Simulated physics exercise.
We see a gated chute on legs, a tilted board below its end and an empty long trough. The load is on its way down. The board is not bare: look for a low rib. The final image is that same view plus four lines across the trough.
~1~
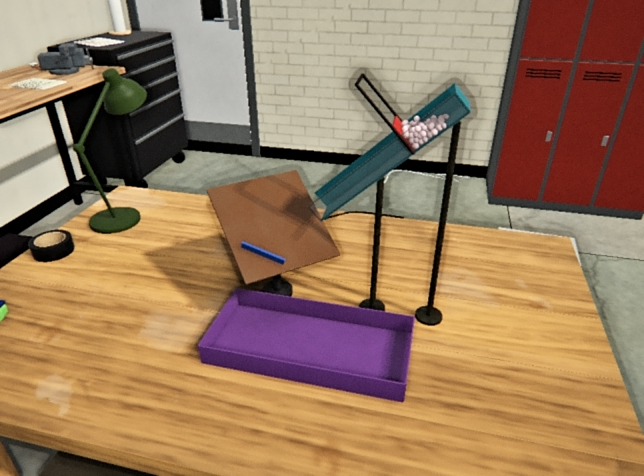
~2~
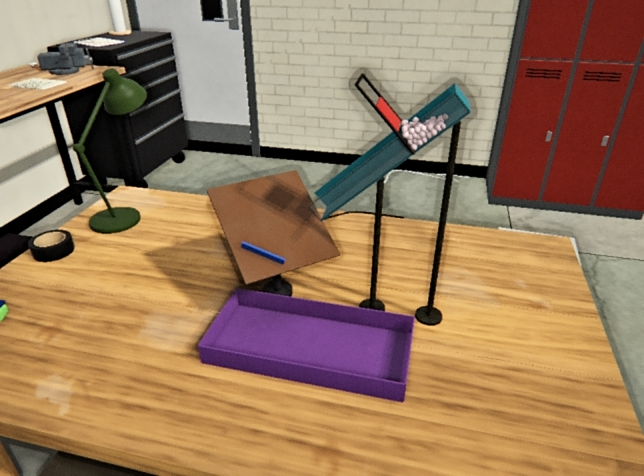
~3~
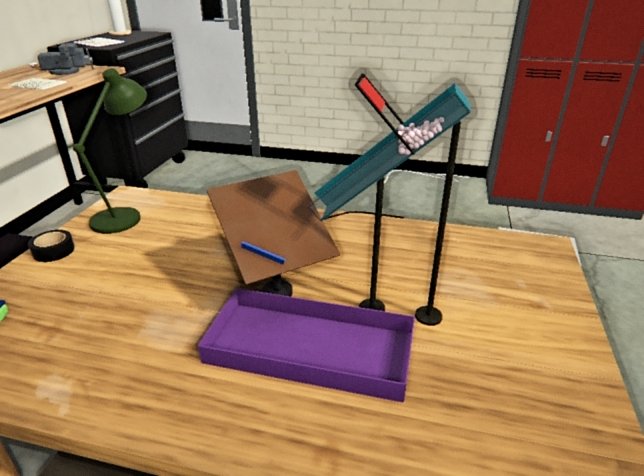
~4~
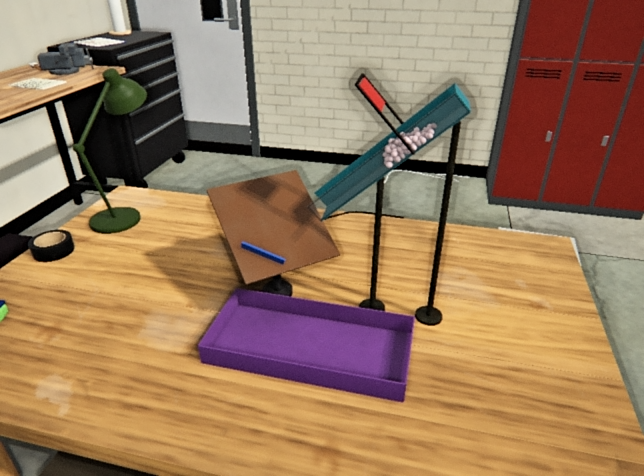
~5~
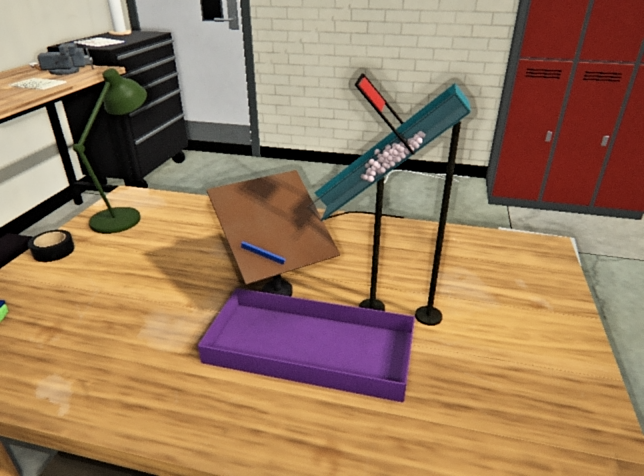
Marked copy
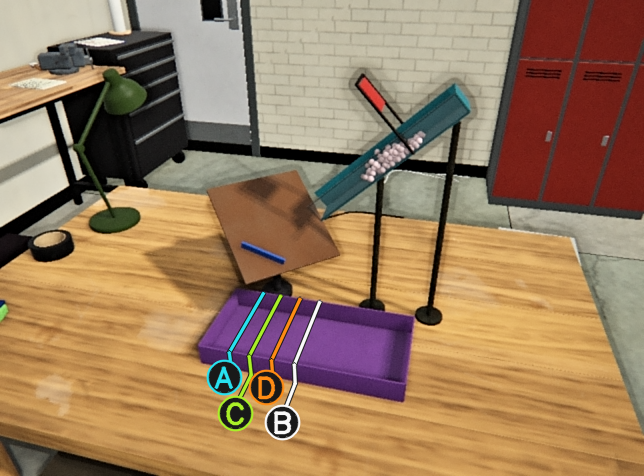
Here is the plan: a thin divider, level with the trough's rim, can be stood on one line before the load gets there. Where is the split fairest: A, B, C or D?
It is B.
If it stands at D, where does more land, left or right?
Right.
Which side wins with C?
Right.
On the marked copy, line A crosses the front rim at (229, 351); line B crosses the front rim at (294, 363); line C crosses the front rim at (249, 355); line D crosses the front rim at (271, 359).
For line A, of what is caught, only a few on the left of the divider, all but a few on the right.
For line B, of what is caught, close to half on the left of the divider, close to half on the right.
For line C, of what is caught, a small share on the left of the divider, all but a few on the right.
For line D, of what is caught, a small share on the left of the divider, all but a few on the right.
